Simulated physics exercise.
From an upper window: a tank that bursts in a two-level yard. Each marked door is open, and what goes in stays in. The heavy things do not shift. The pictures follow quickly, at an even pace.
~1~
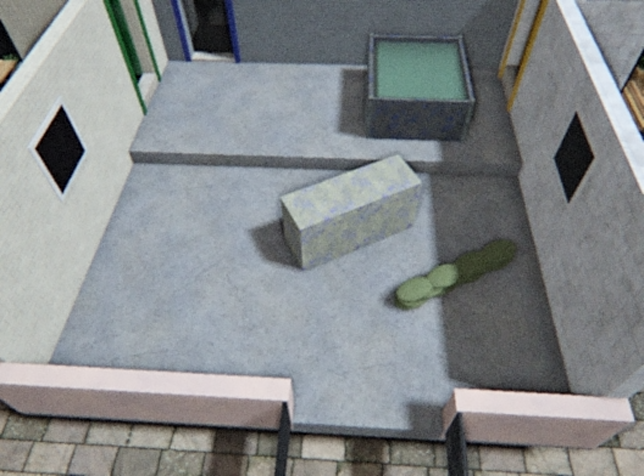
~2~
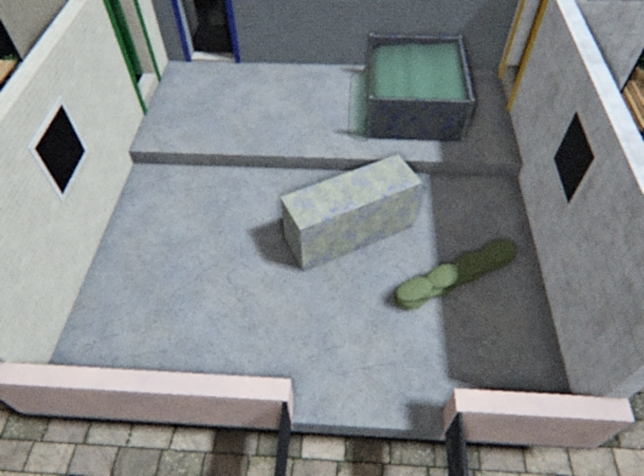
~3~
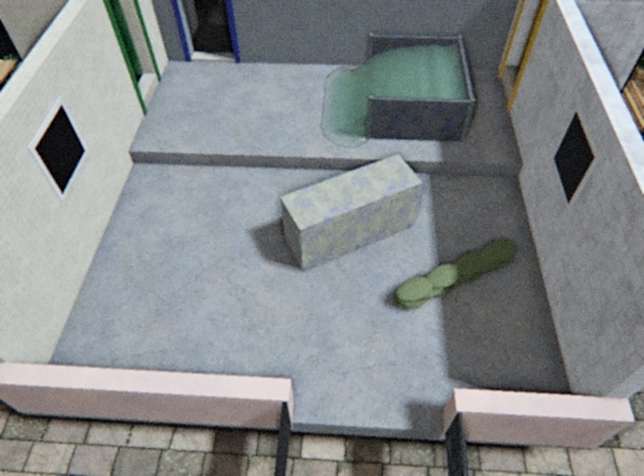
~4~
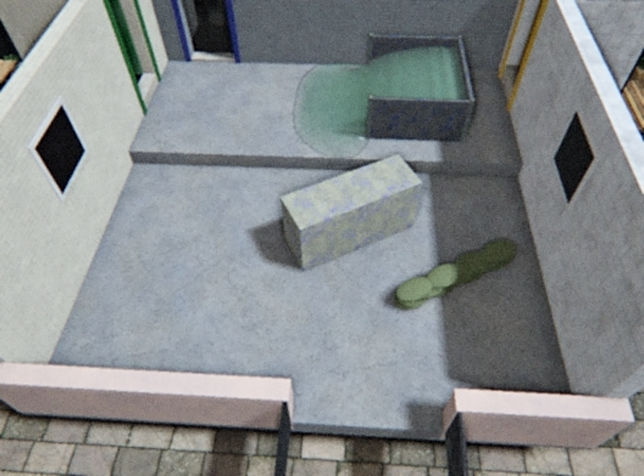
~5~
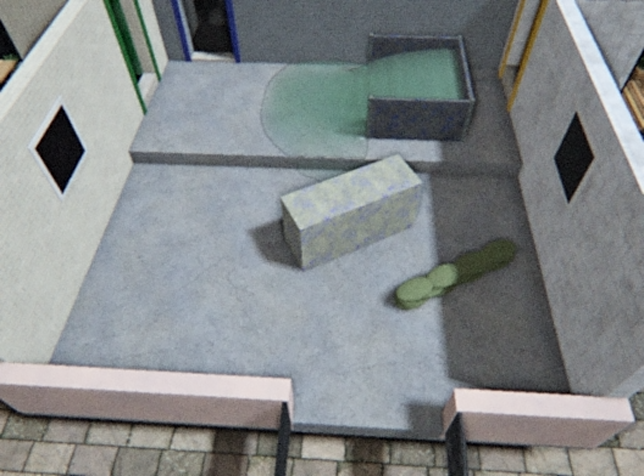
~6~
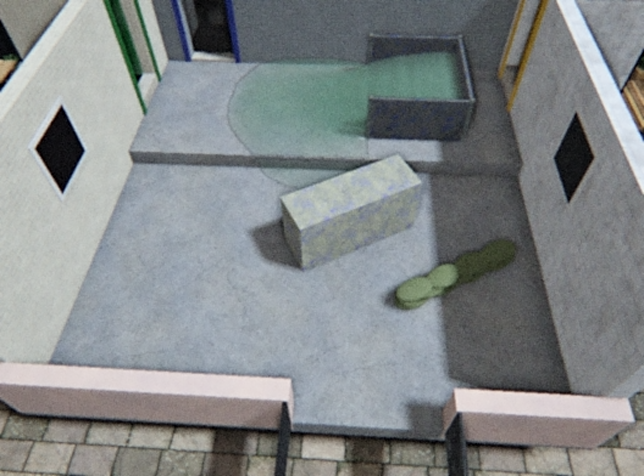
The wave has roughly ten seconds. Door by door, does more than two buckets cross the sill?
In the end: The yellow door holds within the limit; the green door floods; the blue door floods.
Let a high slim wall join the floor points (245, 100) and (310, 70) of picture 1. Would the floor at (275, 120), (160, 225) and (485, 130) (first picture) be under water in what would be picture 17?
In that order: Awash, awash, clear.
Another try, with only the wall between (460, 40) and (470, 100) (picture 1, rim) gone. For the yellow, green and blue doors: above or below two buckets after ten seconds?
In short: Yellow is over; green takes less; blue holds.
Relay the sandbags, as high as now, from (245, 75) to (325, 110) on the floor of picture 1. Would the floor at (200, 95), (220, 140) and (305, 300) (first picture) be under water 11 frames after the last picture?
In turn: Flooded, awash, dry.
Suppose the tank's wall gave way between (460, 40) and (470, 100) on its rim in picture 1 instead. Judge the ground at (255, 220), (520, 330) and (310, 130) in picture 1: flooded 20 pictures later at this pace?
One after the other: Free of water, flooded, clear.
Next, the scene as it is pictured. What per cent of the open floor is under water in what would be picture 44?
I make it 65 per cent.
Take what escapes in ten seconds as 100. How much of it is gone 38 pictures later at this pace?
About 70 per cent.
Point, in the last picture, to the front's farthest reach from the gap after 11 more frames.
Roughly at (97, 250).
A moment on, water covers 35 % of the floor; the yellow door not reached, the green door under two buckets in, the blue door wet at the sill, nothing in.
Next, water covers 40 % of the floor; the yellow door not reached, the green door over two buckets in, the blue door under two buckets in.
Then, water covers 50 % of the floor; the yellow door not reached, the green door far over two buckets in, the blue door over two buckets in.
Later, water covers 65 % of the floor; the yellow door not reached, the green door far over two buckets in, the blue door far over two buckets in.
In the end, water covers 85 % of the floor; the yellow door not reached, the green door far over two buckets in, the blue door far over two buckets in.
